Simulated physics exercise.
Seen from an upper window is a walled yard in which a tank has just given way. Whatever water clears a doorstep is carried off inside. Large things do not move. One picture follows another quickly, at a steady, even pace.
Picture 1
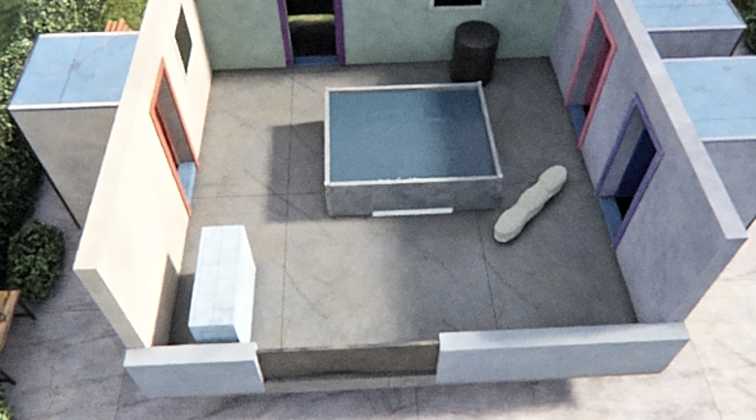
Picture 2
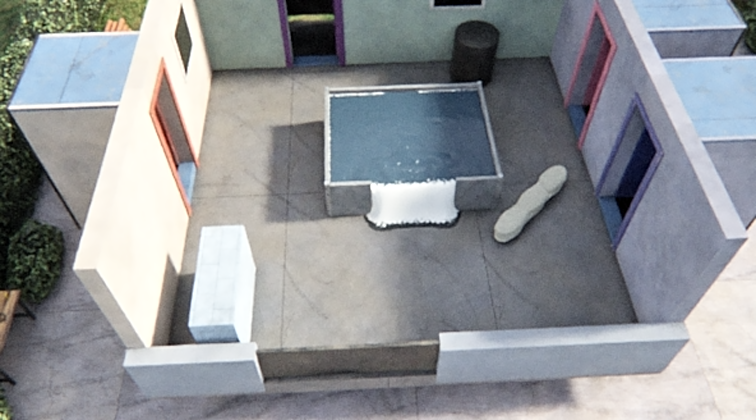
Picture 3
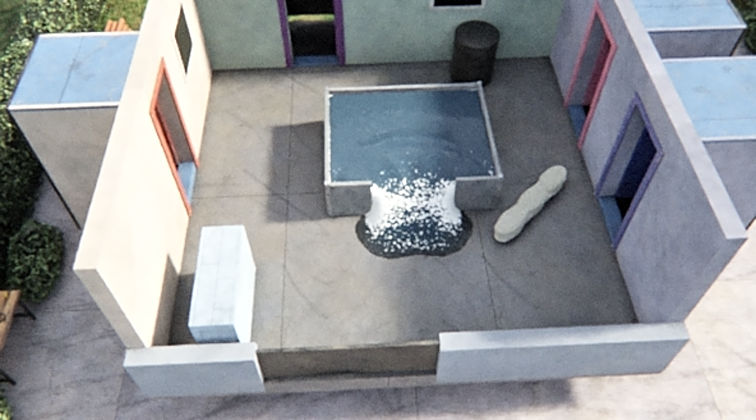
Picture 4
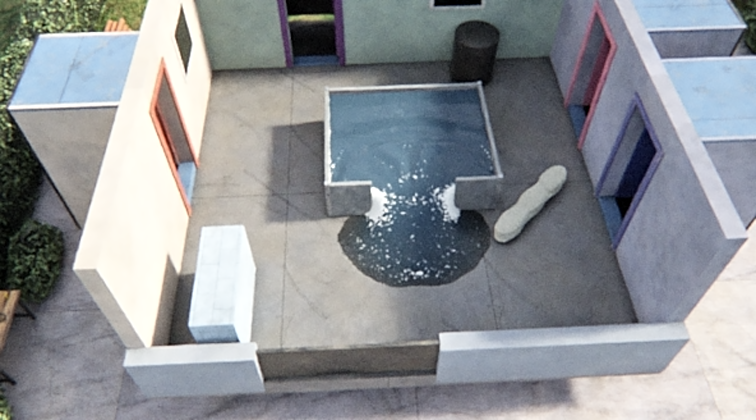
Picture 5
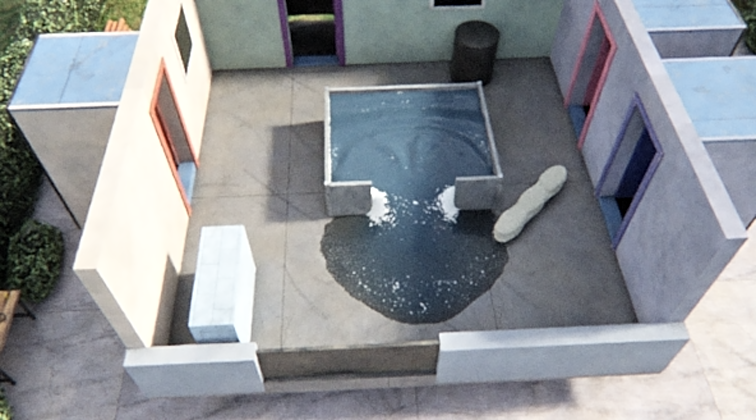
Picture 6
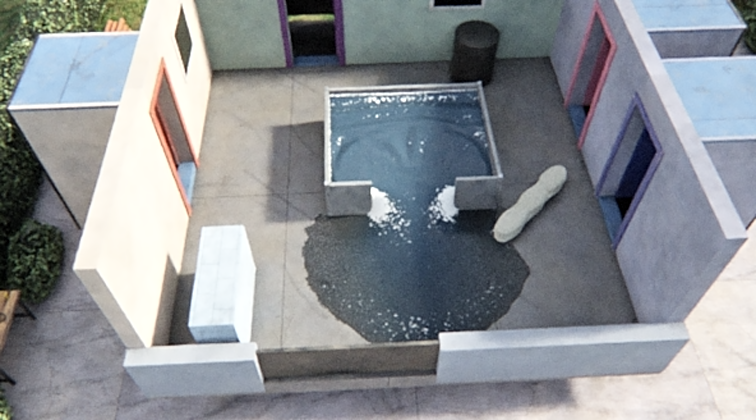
Water bursts through the near side of a square, open grey tank in a walled yard, seen from high above by a still camera. A dark barrel stands behind the tank, a pale lumpy shape lies to its right, a whitish block sits at lower left, and red and purple trim edges the doorways. White froth pours out first, then a dark, speckled pool fans across the grey floor towards the low front wall.
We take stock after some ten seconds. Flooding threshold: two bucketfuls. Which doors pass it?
The purple door will most likely go past the limit, the red door will most likely keep inside the limit, the pink door will most likely keep inside the limit, the blue door will most likely go past the limit.
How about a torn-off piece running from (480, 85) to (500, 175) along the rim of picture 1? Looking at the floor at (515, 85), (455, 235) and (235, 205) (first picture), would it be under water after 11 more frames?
Sequence: Wetted / wetted / spared.
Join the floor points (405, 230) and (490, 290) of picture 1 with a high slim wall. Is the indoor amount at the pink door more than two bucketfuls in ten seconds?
Note: Pink stays within.
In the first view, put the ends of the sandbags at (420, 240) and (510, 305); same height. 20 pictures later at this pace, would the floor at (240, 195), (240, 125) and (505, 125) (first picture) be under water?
As listed: Submerged, spared, spared.
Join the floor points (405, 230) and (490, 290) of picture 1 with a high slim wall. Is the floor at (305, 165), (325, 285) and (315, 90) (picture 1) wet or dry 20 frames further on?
Results in sequence: Bone-dry / swamped / bone-dry.
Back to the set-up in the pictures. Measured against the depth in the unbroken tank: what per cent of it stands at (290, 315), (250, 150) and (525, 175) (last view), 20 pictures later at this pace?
The three come to near 35, 0 and 0 per cent respectively.
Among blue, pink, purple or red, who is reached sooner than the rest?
The blue door, I reckon.
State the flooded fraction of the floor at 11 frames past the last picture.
Roughly 30 %.
A moment on, water covers 25 % of the floor; the purple door not reached, the red door not reached, the pink door not reached, the blue door not reached.
Next, water covers 30 % of the floor; the purple door not reached, the red door not reached, the pink door not reached, the blue door not reached.
Then, water covers 55 % of the floor; the purple door not reached, the red door not reached, the pink door wet at the sill, nothing in, the blue door wet at the sill, nothing in.
Later, water covers 85 % of the floor; the purple door over two buckets in, the red door wet at the sill, nothing in, the pink door wet at the sill, nothing in, the blue door under two buckets in.
In the end, water covers 100 % of the floor; the purple door far over two buckets in, the red door wet at the sill, nothing in, the pink door wet at the sill, nothing in, the blue door far over two buckets in.
